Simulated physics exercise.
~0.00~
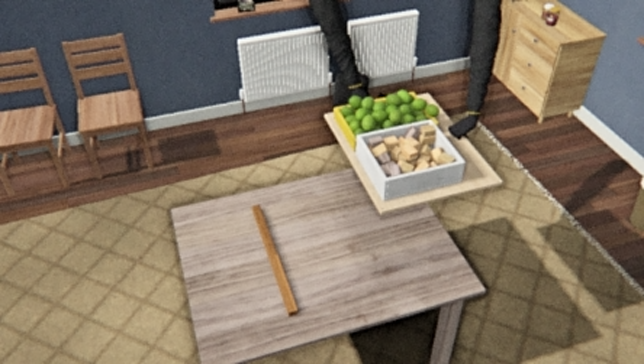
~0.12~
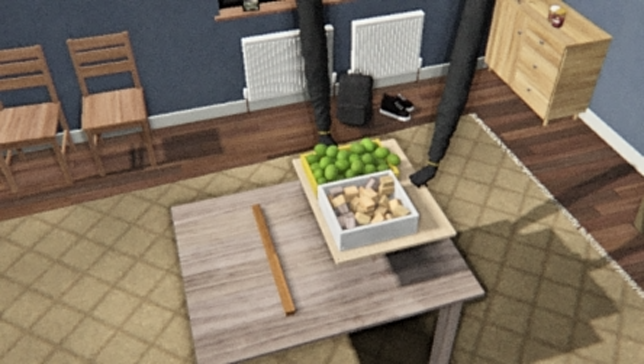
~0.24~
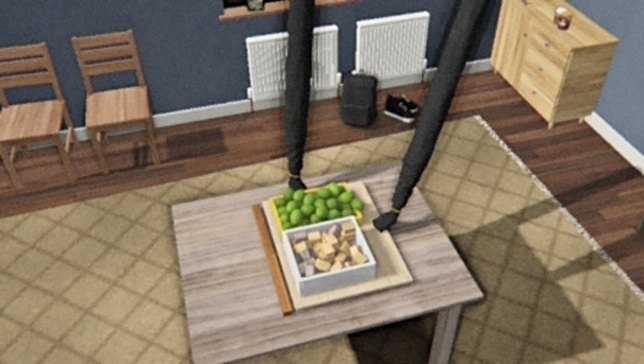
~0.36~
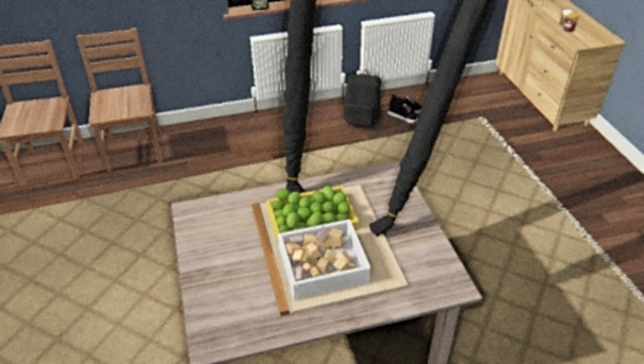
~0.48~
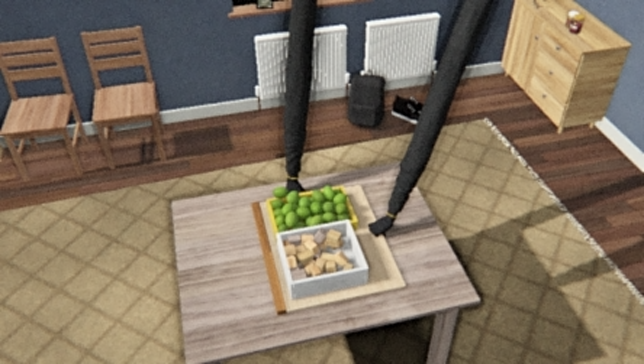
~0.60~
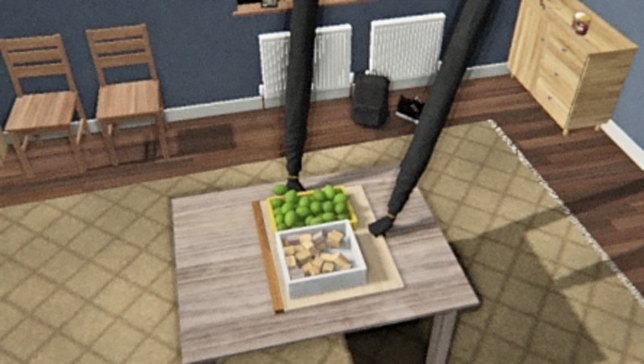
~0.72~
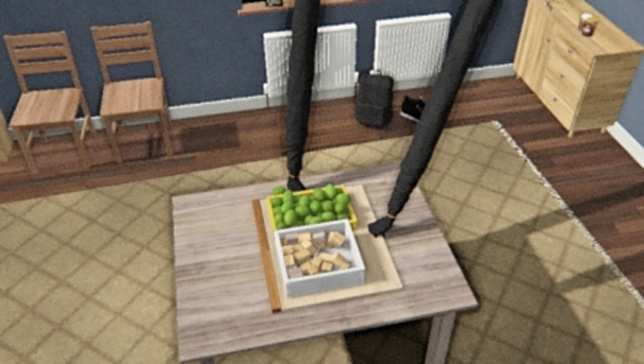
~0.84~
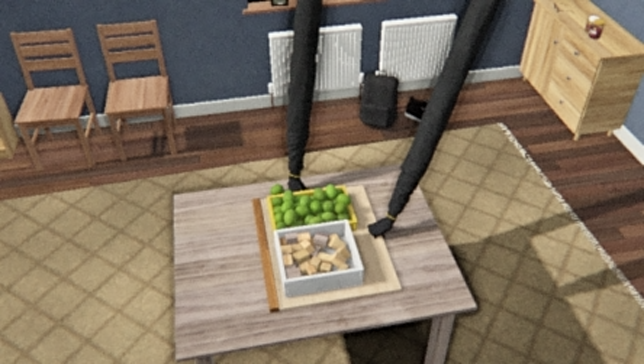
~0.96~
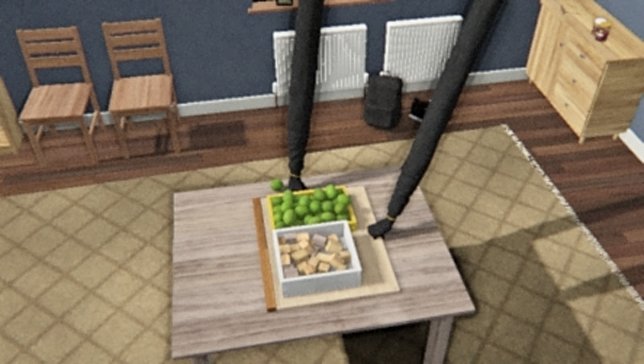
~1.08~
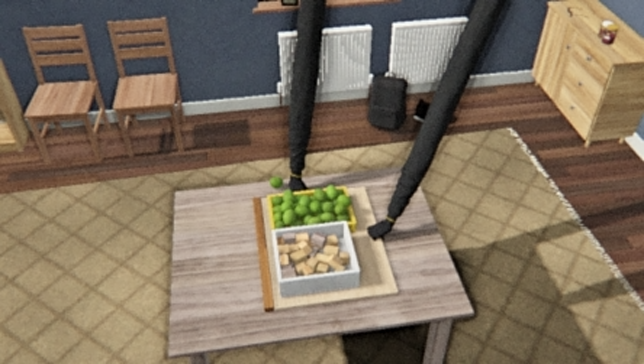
Two black arms swung a board holding a yellow crate of limes and a white crate of wooden offcuts down to the left onto a table against a wooden strip, and one lime slipped out at the back, while the rest stayed in.
